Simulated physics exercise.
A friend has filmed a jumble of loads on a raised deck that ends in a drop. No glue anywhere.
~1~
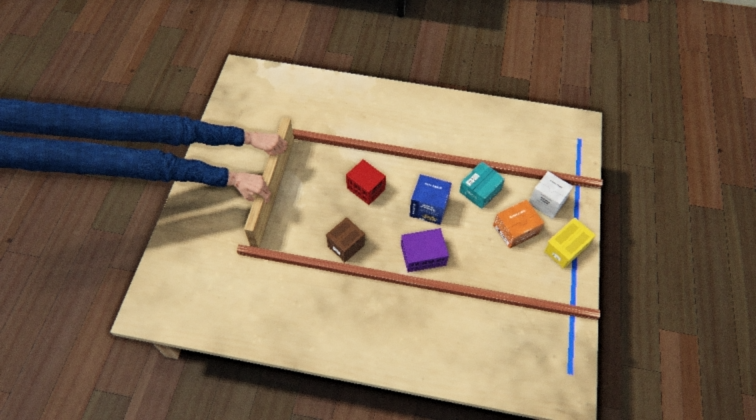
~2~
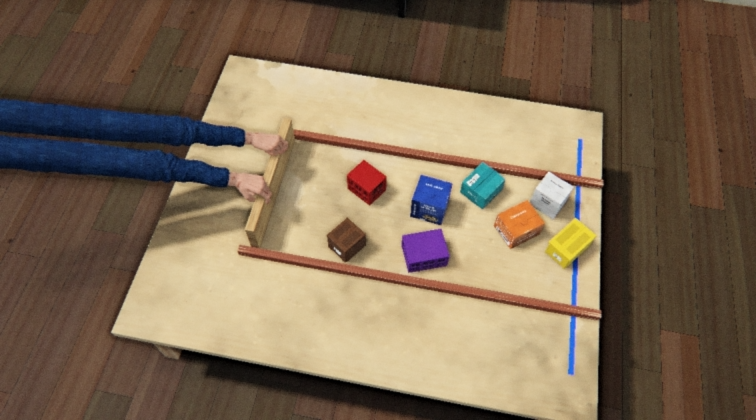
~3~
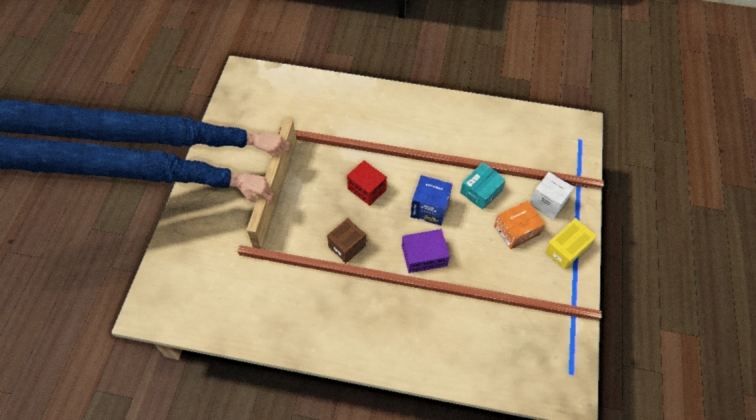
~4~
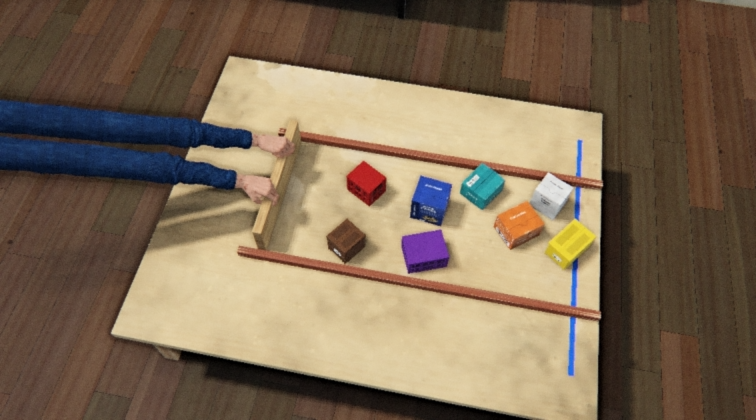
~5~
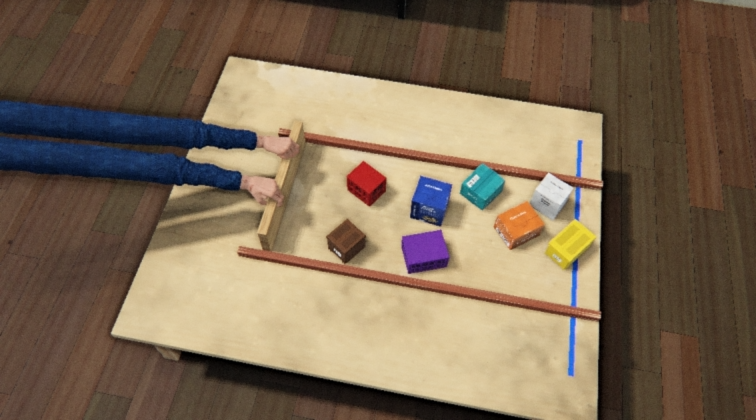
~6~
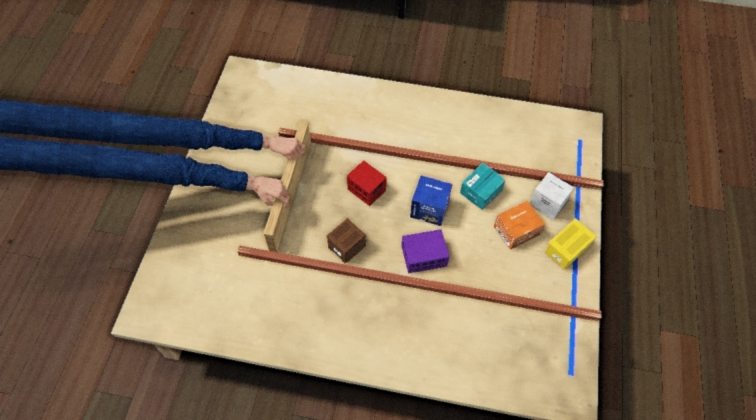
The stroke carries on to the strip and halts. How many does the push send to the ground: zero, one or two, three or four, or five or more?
In the end the number that fall off is five or more.
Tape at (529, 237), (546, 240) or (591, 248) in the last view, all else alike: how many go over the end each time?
In that order 2, 2 and 8.
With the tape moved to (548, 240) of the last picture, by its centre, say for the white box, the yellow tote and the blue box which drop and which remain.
The white box falls, the yellow tote is lost, the blue box survives.
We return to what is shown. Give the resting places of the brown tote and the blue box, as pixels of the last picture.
Near (592, 278) and (597, 244).
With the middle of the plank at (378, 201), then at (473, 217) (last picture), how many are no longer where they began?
The counts are 2 and 7.
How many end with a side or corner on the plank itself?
The number is 3.
Soon after, none off yet; yellow tote at rest near (570, 245); white box at rest near (551, 197); orange box at rest near (519, 225).
After that, none off yet; yellow tote at rest near (571, 245); white box displaced a little near (563, 197); orange box displaced a little near (534, 237).
In the end, the number that fall off is five or more; gone, purple crate, turquoise parcel, orange box, white box and yellow tote.
